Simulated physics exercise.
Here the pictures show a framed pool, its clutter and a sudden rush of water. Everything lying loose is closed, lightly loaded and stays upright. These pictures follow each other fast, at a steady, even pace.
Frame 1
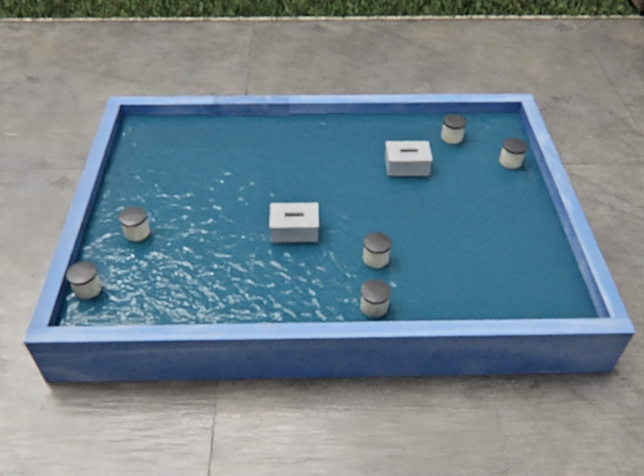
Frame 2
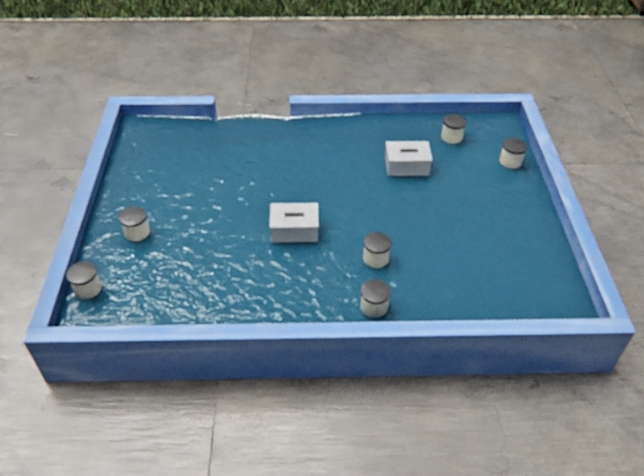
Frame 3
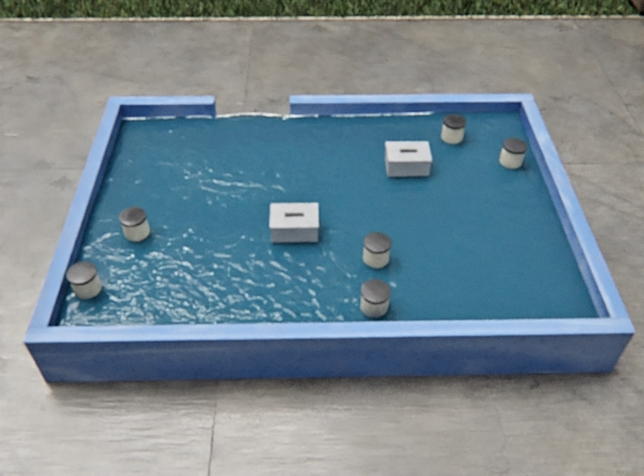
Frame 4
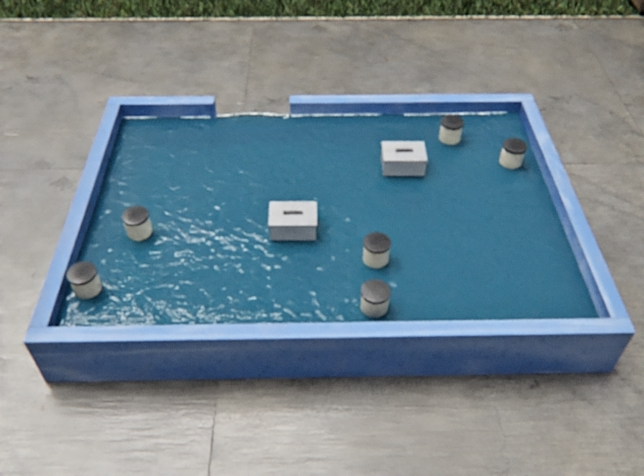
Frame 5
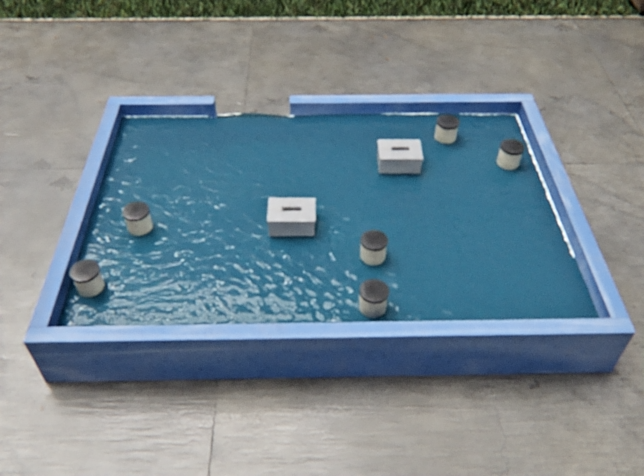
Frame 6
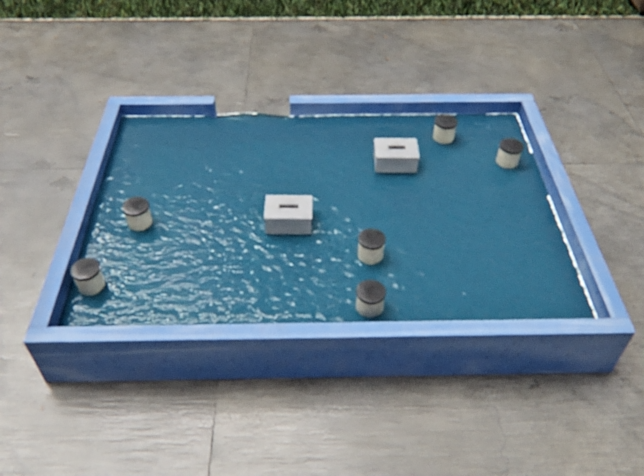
The footage shows a blue-framed pool of water holding two pale boxes and six dark-lidded containers; a gap appears in the back wall, left of centre, then the floating objects drift slightly, mostly toward that opening.
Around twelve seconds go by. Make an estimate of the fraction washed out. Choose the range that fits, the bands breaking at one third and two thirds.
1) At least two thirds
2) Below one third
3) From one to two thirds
Below one third (2).
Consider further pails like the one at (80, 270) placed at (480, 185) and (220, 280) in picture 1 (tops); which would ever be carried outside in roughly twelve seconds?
Taking them in turn: Held back, then held back.
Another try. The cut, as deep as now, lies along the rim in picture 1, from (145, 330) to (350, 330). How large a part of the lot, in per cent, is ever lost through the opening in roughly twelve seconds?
I'd put it near 40 per cent.
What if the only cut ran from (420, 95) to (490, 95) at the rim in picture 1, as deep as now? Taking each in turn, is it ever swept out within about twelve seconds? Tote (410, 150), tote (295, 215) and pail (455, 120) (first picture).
Outcome for each, in the order asked: Flushed / not flushed / flushed.
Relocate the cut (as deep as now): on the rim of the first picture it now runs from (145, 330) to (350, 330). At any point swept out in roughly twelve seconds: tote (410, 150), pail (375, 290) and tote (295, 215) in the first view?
Remains, escapes, escapes.
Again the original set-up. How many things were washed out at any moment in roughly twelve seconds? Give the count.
It adds up to 0.
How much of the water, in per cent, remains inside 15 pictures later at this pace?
About 78 percent.
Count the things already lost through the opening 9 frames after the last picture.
The count is 0.
A moment on, 0 of 8 are out; 8 afloat.
Next, 0 of 8 are out; 8 afloat.
Later, 0 of 8 are out; 8 afloat.
In the end, 0 of 8 are out; 8 afloat.
